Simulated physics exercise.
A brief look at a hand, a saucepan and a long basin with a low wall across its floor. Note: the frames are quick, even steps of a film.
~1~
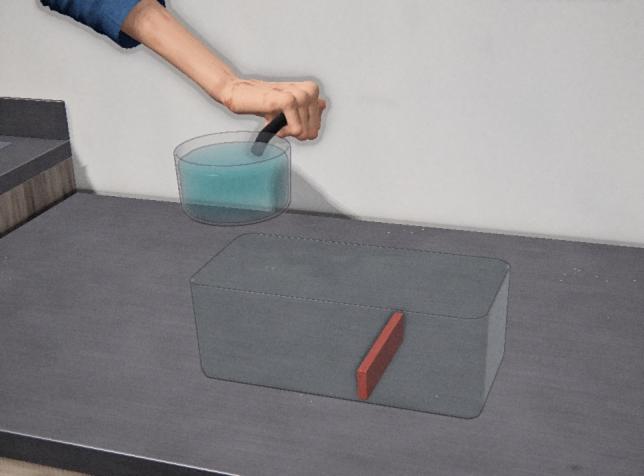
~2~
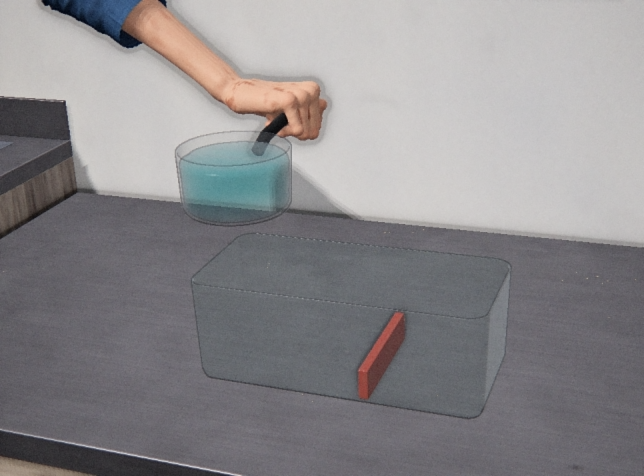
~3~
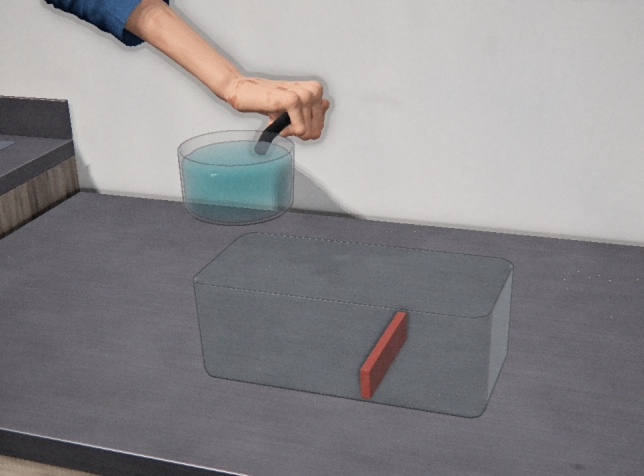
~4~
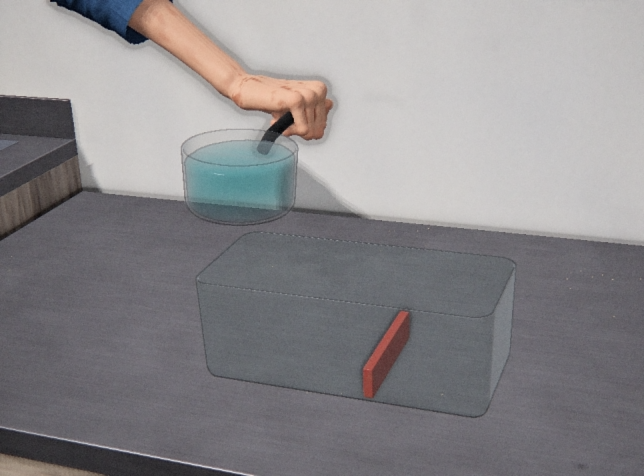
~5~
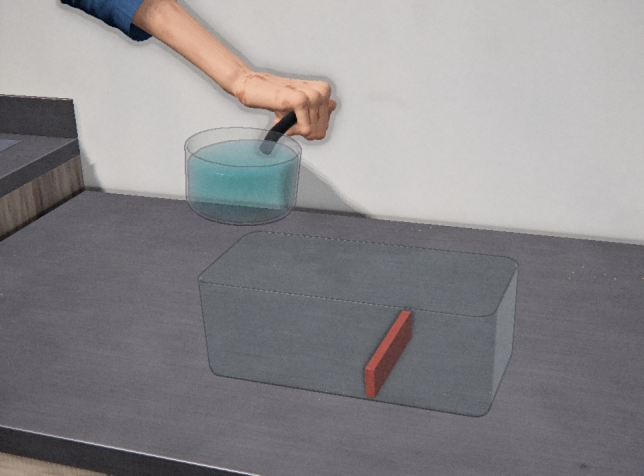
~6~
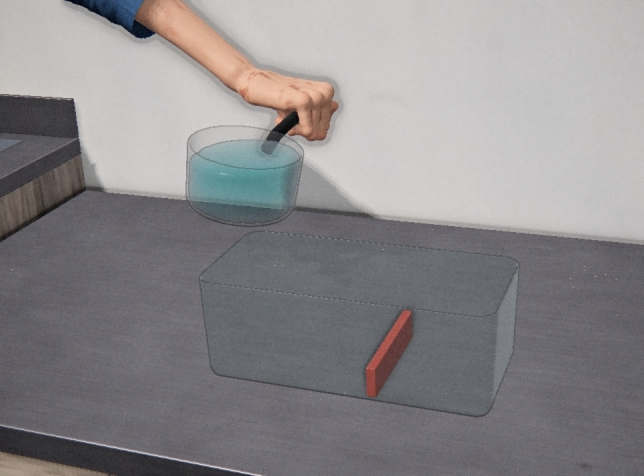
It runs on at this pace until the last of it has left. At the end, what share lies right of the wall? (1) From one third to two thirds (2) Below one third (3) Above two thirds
Below one third (2).
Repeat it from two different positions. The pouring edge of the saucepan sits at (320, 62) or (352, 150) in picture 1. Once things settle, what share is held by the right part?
It comes out at around 70 percent and then around 80 percent.
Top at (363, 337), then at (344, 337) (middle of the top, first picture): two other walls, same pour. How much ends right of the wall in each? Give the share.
About 20 and 55 per cent.
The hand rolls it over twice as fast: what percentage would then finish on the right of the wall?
It comes to some 15 per cent.
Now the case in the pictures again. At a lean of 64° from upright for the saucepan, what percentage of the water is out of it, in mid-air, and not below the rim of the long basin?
I'd put it near 25 per cent.
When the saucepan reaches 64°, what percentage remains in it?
Around 60 percent remains.
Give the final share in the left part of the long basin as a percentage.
About 95 per cent.
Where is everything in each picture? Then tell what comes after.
The first frame shows tilt 0°; pouring edge (285, 154); surface from (186, 152) to (286, 160); the long basin's rim runs from (215, 258) to (499, 291); the wall's top is at (382, 342).
The second frame shows tilt 0°; pouring edge (286, 154); surface from (188, 152) to (286, 160).
The third frame shows tilt 2°; pouring edge (289, 155); surface from (190, 151) to (289, 160).
The fourth frame shows tilt 4°; pouring edge (293, 156); surface from (193, 151) to (293, 160).
The fifth frame shows tilt 7°; pouring edge (296, 159); surface from (196, 150) to (296, 160).
The sixth frame shows tilt 10°; pouring edge (299, 162); surface from (197, 150) to (298, 161).
A moment on, the saucepan is tipped part way and 61 per cent is still to pour, 12 is left of the wall and 0 right of it.
Next, the saucepan is tipped on its side and 13 per cent is still to pour, 78 is left of the wall and 1 right of it.
Then the saucepan is tipped right over and 2 per cent is still to pour, 92 is left of the wall and 5 right of it.
Later the saucepan is tipped right over and 0 per cent is still to pour, 94 is left of the wall and 5 right of it.
At rest 94 per cent lies left of the wall, 5 right of it and 0 outside.
